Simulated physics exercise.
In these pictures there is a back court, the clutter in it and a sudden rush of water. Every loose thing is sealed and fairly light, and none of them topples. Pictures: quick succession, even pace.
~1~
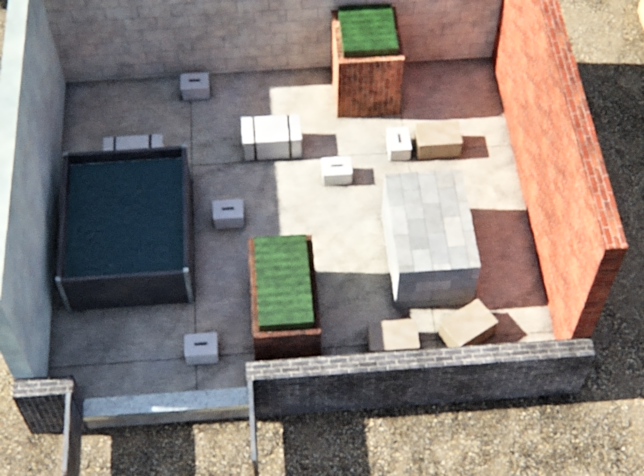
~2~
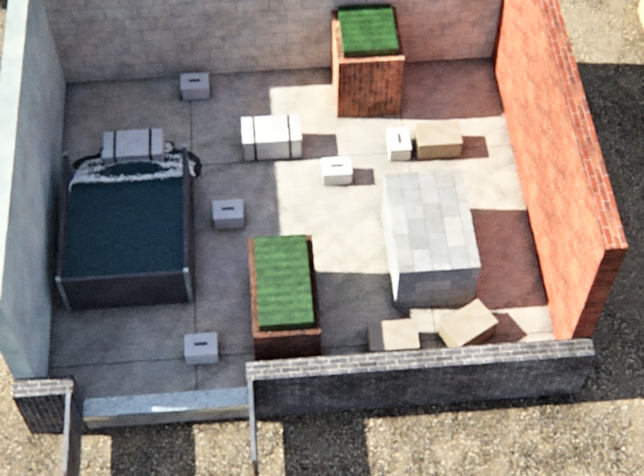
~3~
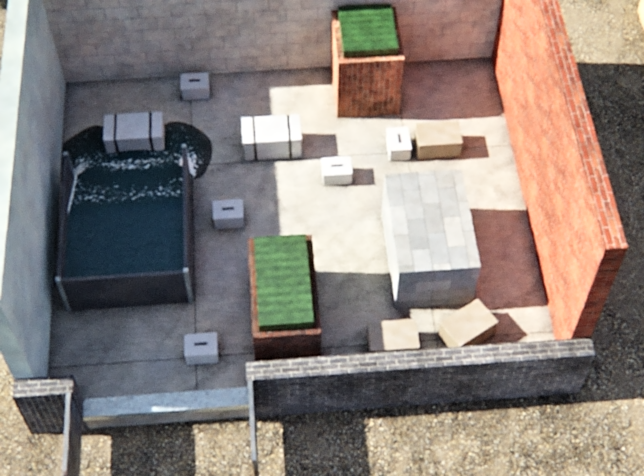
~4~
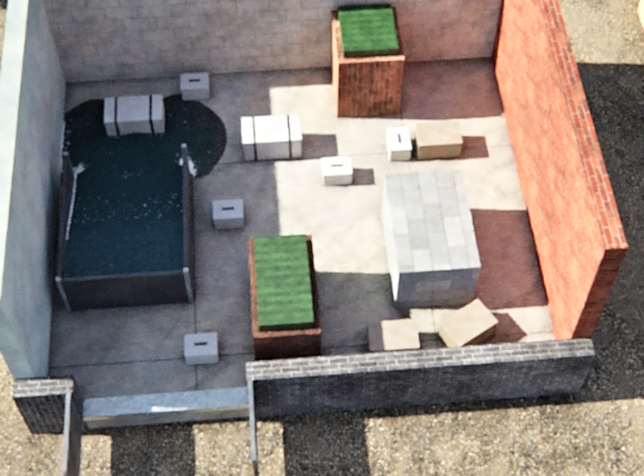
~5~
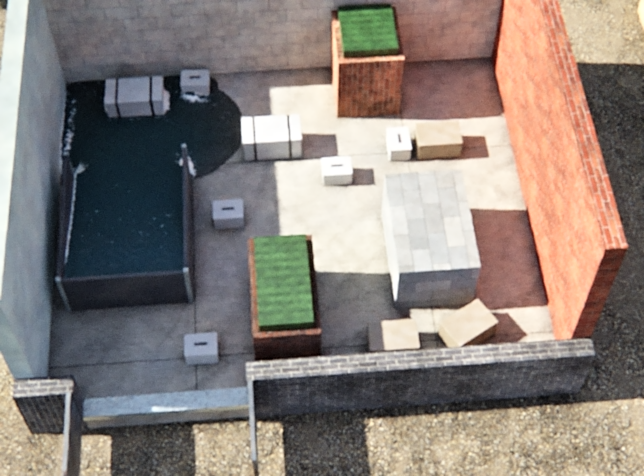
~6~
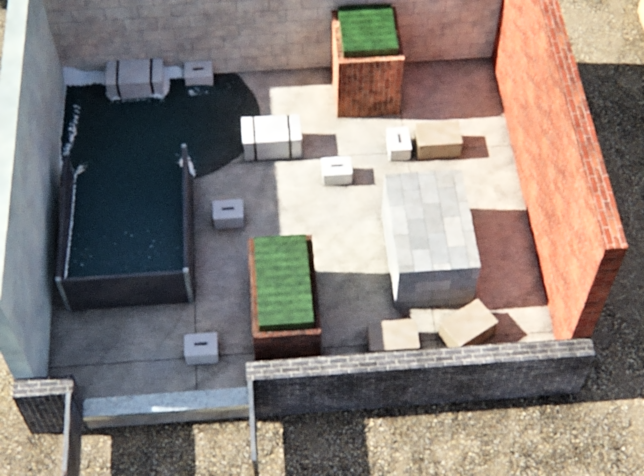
In a walled back court, dark water burst from the back of a large tank and spread across the ground, pushing a strapped pale box toward the rear wall and nudging a smaller box slightly.
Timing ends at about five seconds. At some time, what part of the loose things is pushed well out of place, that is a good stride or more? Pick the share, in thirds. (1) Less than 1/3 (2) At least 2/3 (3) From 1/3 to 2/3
3, from 1/3 to 2/3.
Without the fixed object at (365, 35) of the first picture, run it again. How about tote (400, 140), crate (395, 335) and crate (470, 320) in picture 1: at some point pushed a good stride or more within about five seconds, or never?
So: Did travel that far, then did not travel far, then did not travel far.
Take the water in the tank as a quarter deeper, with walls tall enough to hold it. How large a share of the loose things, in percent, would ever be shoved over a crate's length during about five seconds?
Share moved that far: Approx. 50 %.
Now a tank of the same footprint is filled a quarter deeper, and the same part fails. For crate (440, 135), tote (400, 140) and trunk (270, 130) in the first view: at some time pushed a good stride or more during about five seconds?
Per item, in order: Missed the mark; missed the mark; cleared the mark.
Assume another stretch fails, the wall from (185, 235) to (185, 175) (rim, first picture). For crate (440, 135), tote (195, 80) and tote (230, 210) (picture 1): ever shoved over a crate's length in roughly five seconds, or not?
Same order as named: Sent that far; not sent that far; sent that far.
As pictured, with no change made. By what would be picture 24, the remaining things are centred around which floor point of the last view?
(341, 233).
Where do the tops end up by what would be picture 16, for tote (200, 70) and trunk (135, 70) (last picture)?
Estimate: First at (320, 67), second at (179, 72), approximately.
A moment on, 1 of 10 are well off their spots; 1 afloat.
Next, 2 of 10 are well off their spots; 2 afloat.
Later, 4 of 10 are well off their spots; 2 afloat.
In the end, 5 of 10 are well off their spots, and 5 have been at some point; 3 afloat.
